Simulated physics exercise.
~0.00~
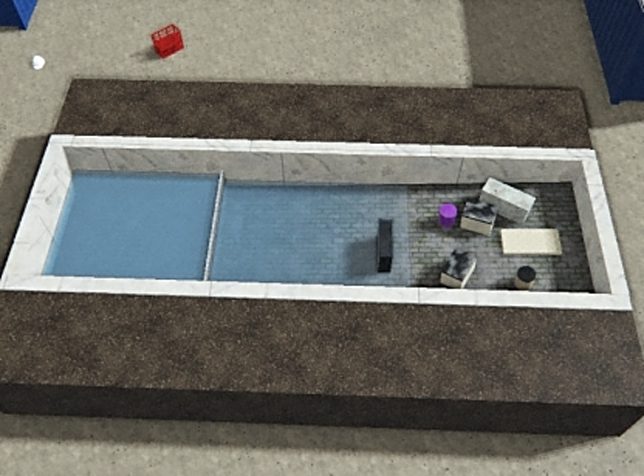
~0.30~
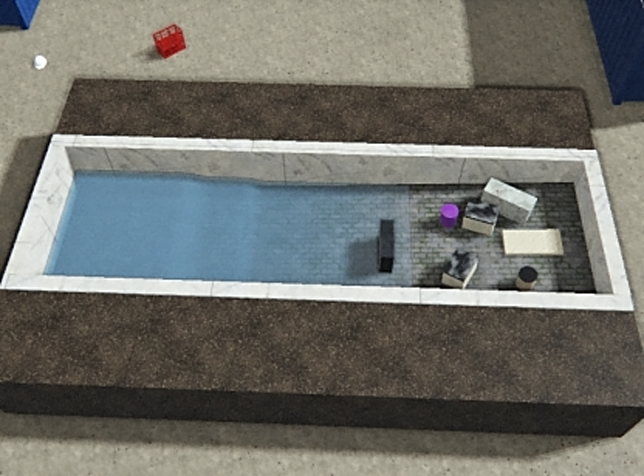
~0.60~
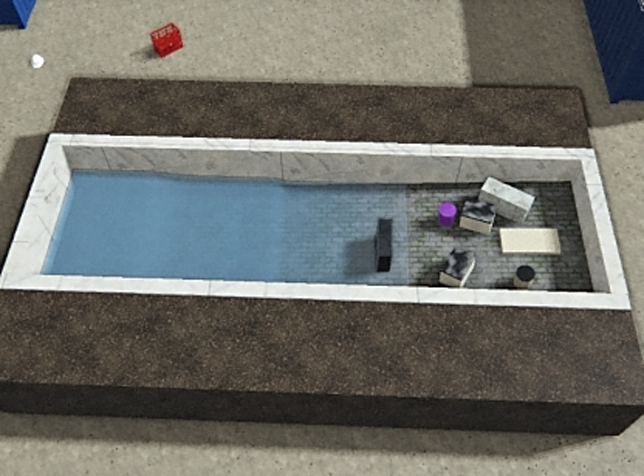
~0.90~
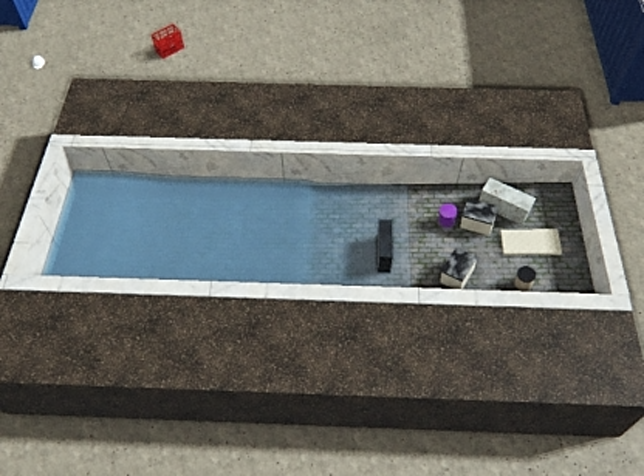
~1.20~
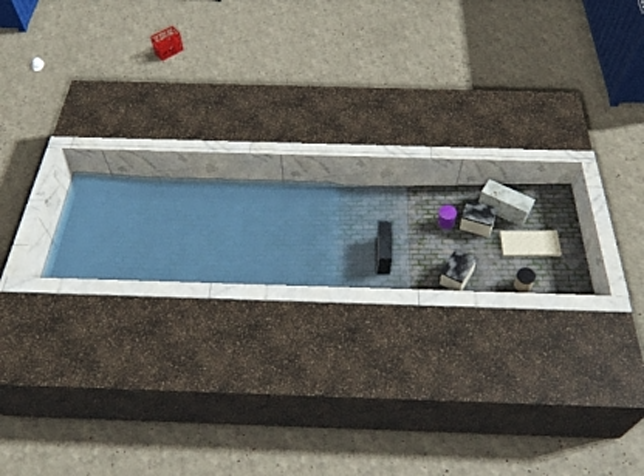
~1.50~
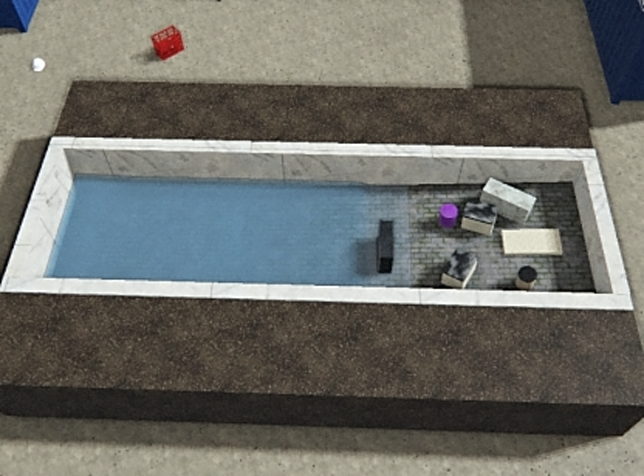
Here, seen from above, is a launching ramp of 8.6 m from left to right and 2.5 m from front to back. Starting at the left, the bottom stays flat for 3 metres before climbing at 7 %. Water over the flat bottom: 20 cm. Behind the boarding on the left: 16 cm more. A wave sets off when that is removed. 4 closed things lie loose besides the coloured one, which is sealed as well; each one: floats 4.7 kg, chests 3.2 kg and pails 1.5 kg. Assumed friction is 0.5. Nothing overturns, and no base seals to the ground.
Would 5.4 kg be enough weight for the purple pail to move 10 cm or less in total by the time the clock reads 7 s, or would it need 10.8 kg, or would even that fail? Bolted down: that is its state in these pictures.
Big ballast alone gets it done.
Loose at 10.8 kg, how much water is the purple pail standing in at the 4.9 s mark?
10 cm, roughly.
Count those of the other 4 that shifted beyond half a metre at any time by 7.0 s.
Count: 2.
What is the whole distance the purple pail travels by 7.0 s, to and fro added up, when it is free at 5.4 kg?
Roughly 60 cm.
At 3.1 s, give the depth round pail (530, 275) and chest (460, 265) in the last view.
Depth approx. 0 cm / 3 cm.
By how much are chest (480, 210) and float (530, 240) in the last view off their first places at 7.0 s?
The first is 80 cm from its start, the second 40 cm.
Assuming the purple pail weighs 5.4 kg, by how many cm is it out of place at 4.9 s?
Shift: About 10 cm.
After 2.1 s the purple pail would be 0 cm from its start with 5.4 kg and 0 cm from its start with 10.8 kg; 0 cm of water round it then.
After 3.1 s the purple pail would be 0 cm from its start with 5.4 kg and 0 cm from its start with 10.8 kg; 5 cm of water round it then.
After 4.9 s the purple pail would be 9 cm from its start with 5.4 kg and 0 cm from its start with 10.8 kg; 10 cm of water round it then.
After 7.0 s the purple pail would be 39 cm from its start with 5.4 kg and 0 cm from its start with 10.8 kg; 5 cm of water round it then.
